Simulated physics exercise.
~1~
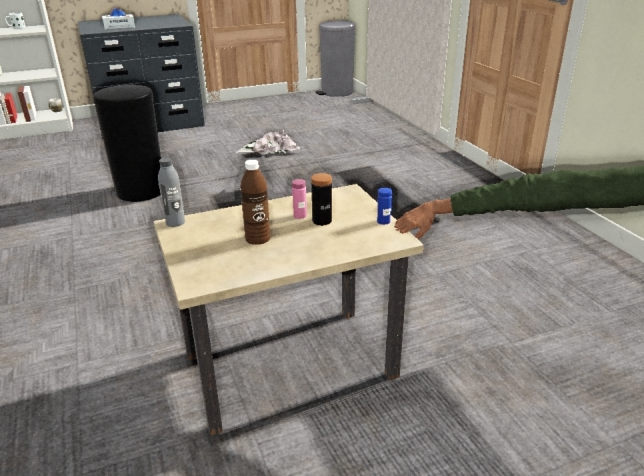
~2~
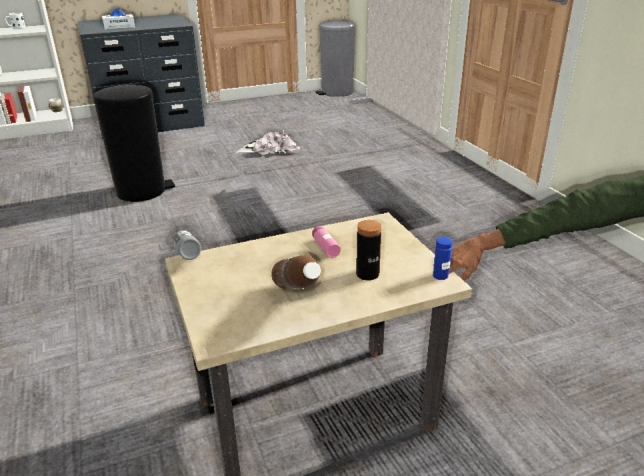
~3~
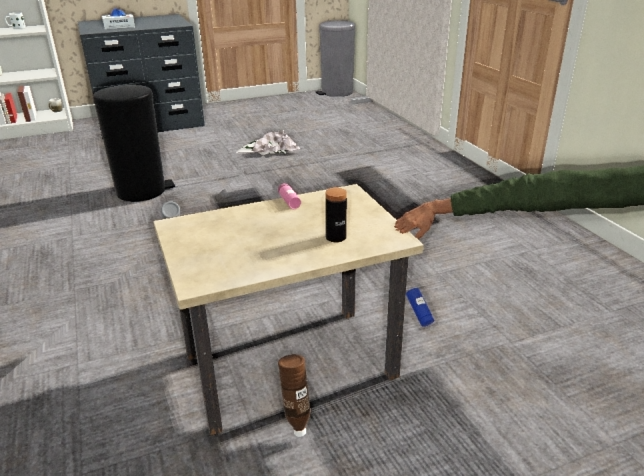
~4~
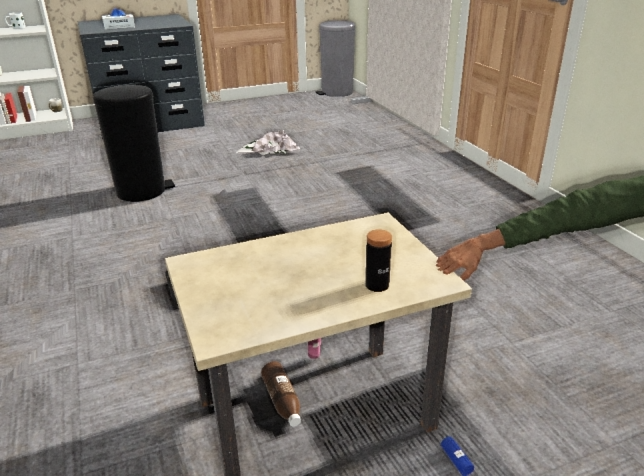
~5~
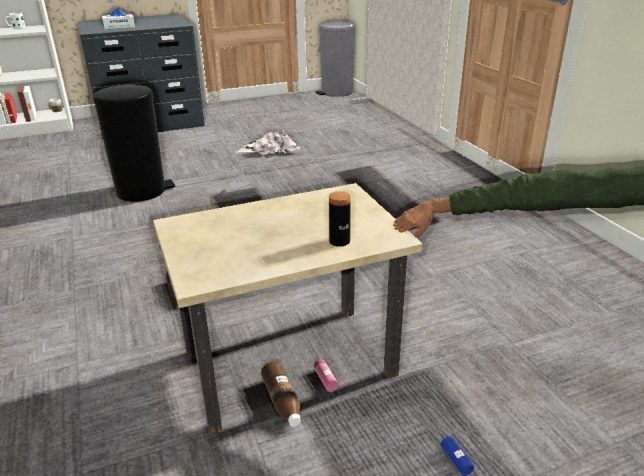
Small wooden-topped table jerking back and forth beside a hand, bottles toppling and falling to the carpet, only the black jar left standing.
